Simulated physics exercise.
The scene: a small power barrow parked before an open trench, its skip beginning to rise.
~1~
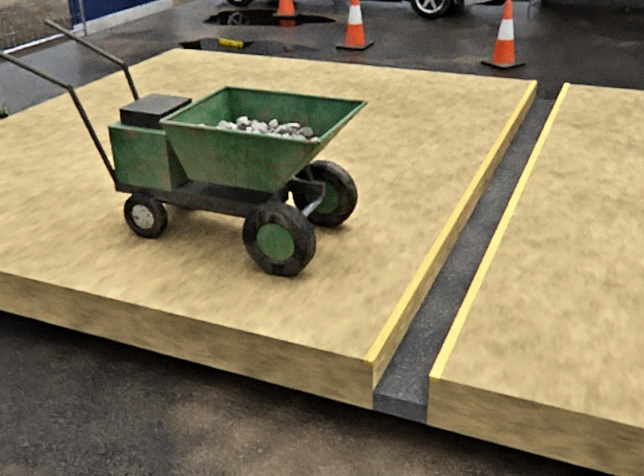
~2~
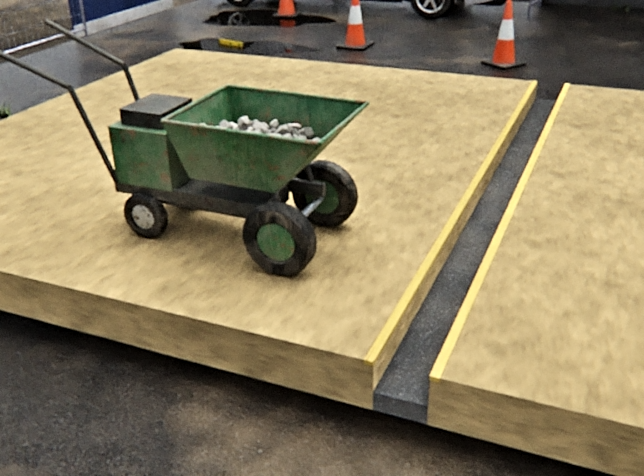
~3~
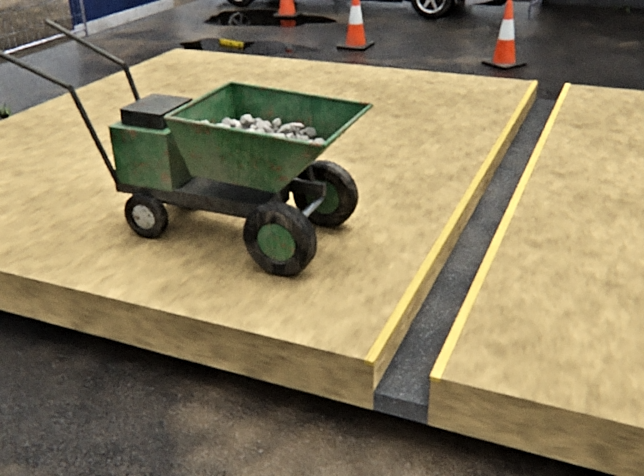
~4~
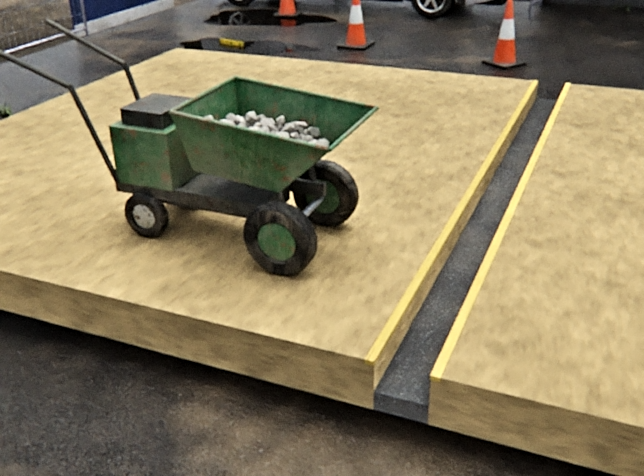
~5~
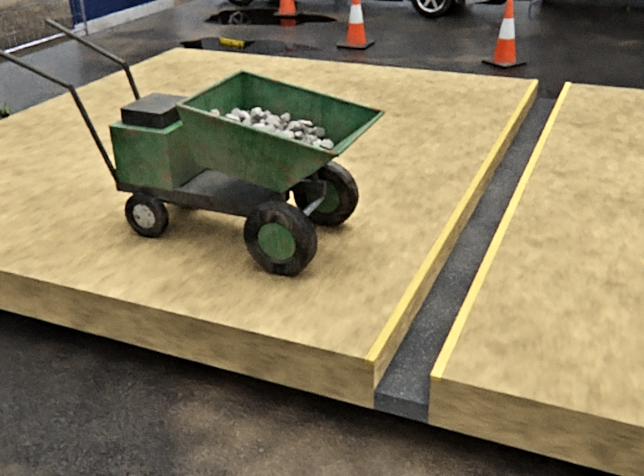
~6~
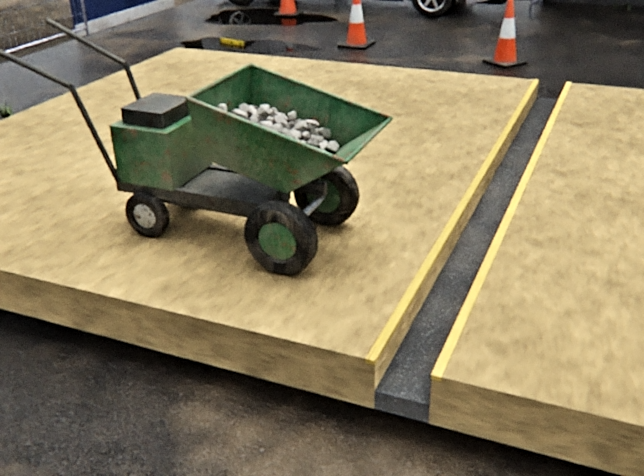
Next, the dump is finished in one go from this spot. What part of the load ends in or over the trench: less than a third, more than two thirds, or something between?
It catches more than two thirds.
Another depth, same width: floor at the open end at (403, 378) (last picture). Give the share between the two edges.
Close to 60 per cent.
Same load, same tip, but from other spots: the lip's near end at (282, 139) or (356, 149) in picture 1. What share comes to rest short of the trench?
Near 40 % and 0 %.
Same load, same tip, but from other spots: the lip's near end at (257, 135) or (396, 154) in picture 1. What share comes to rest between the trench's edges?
About 10 and 0 per cent.
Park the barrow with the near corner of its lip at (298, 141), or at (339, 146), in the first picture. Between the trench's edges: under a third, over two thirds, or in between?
First between a third and two thirds, then above two thirds.
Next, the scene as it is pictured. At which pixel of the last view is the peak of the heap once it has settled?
Near (436, 257).
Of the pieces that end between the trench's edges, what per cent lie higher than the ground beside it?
About 10 per cent.
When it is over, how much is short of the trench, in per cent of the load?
Near 10 %.
Just after the last frame, skip tipped steeply; every one in the skip.
A moment on, skip tipped right over; almost all in the skip; just a few short of the trench; just a few in or heaped over the trench.
Further on, skip tipped right over; roughly a quarter in the skip; about a tenth short of the trench; roughly two thirds in or heaped over the trench; just a few beyond it.
When it is over, skip tipped right over; about a tenth in the skip; about a tenth short of the trench; the larger part in or heaped over the trench; just a few beyond it.
